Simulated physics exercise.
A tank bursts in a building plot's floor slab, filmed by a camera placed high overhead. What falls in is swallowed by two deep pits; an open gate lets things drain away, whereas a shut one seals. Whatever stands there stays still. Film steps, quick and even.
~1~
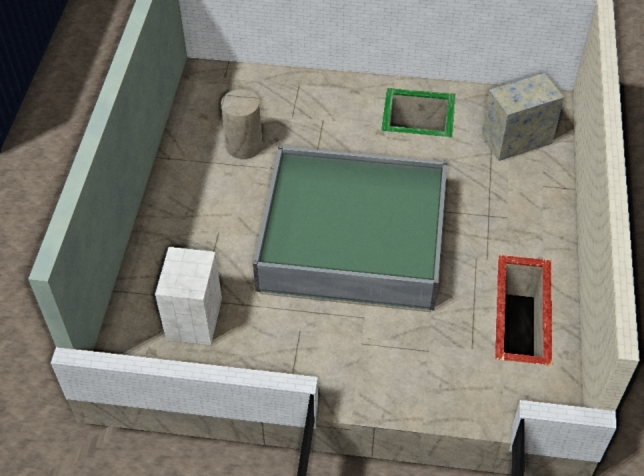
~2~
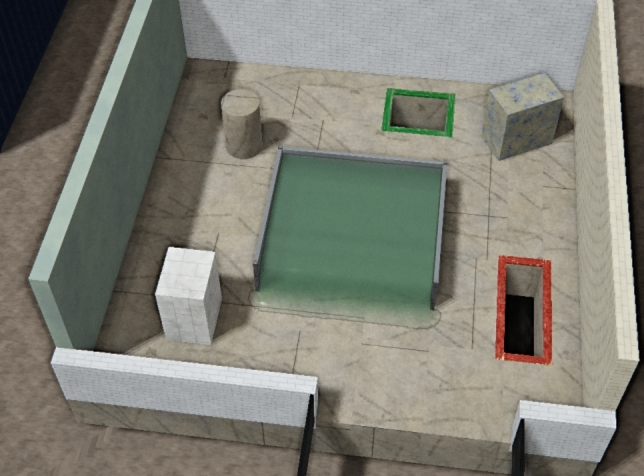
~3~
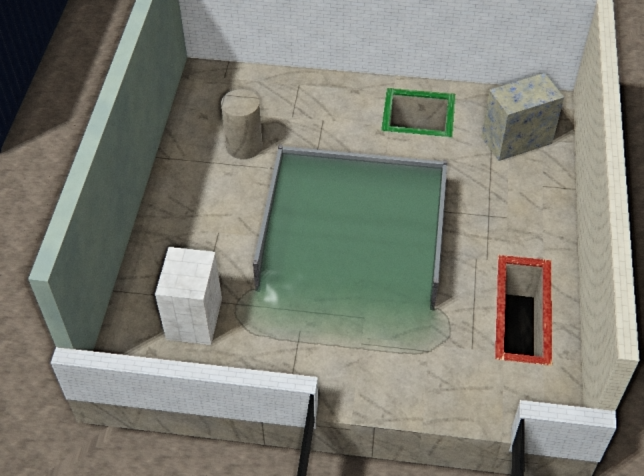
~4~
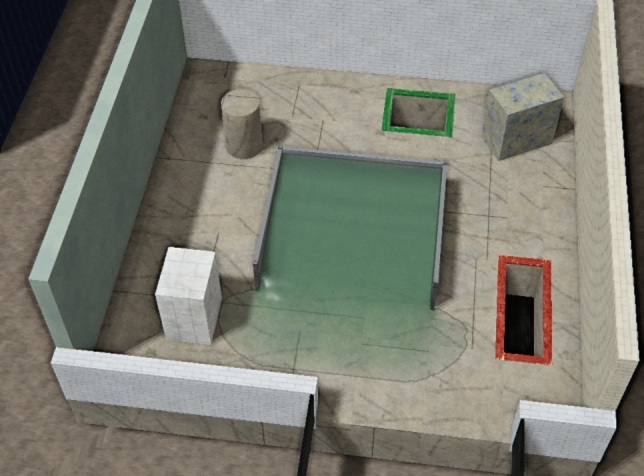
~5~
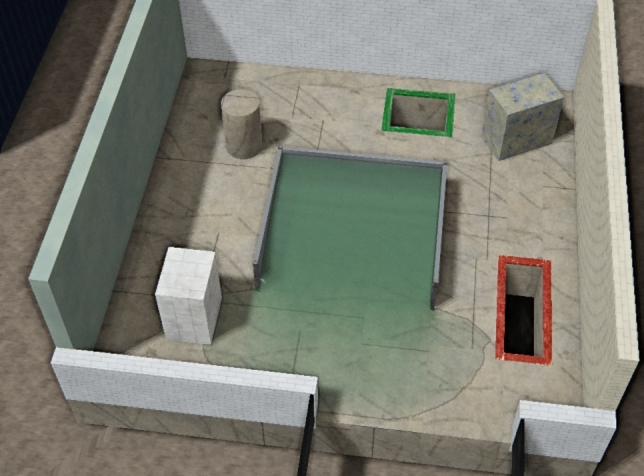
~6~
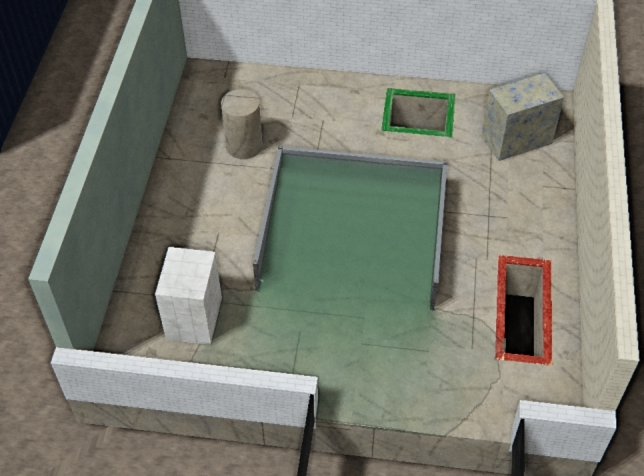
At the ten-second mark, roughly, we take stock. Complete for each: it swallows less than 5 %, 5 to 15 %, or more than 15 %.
Completed: The gate swallows more than 15 %; the red pit swallows less than 5 %; the green pit swallows less than 5 %.
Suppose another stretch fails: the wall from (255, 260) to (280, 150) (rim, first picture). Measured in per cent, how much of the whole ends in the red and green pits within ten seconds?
I'd say the red pit gets around 10 percent and the green pit around 14 percent.
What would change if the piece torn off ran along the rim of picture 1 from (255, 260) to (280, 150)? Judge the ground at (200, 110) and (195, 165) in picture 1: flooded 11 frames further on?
Taking them in order, I'd say swamped and then swamped.
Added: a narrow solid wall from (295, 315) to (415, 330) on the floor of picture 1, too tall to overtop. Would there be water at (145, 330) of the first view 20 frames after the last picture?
Swamped.
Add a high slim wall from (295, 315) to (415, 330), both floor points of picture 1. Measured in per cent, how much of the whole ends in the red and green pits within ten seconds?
Red 10 %, green 2 %.
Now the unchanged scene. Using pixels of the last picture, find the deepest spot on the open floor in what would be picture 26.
Close to (99, 379), I'd say.
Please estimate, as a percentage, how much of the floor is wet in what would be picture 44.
It comes to roughly 65 in a hundred.
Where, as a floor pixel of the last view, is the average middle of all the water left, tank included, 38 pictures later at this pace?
My pick is pixel (284, 264).
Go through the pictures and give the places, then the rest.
In the first picture, still water in the open tank at (354, 215).
In the second picture, the front is at (437, 313), out from the gap at (345, 289).
In the third picture, the front is at (444, 332), out from the gap at (345, 291).
In the fourth picture, the front is at (451, 354), out from the gap at (345, 291).
In the fifth picture, the front is at (449, 392), out from the gap at (345, 292).
In the sixth picture, water pours out at (345, 292) and has run to a hidden place.
A moment on, water covers 25 % of the floor; the gate 8 %, the red pit 0 %, the green pit 0 %.
Next, water covers 25 % of the floor; the gate 21 %, the red pit 0 %, the green pit 0 %.
Then, water covers 40 % of the floor; the gate 36 %, the red pit 0 %, the green pit 0 %.
Later, water covers 65 % of the floor; the gate 48 %, the red pit 1 %, the green pit 0 %.
In the end, water covers 75 % of the floor; the gate 54 %, the red pit 3 %, the green pit 2 %.
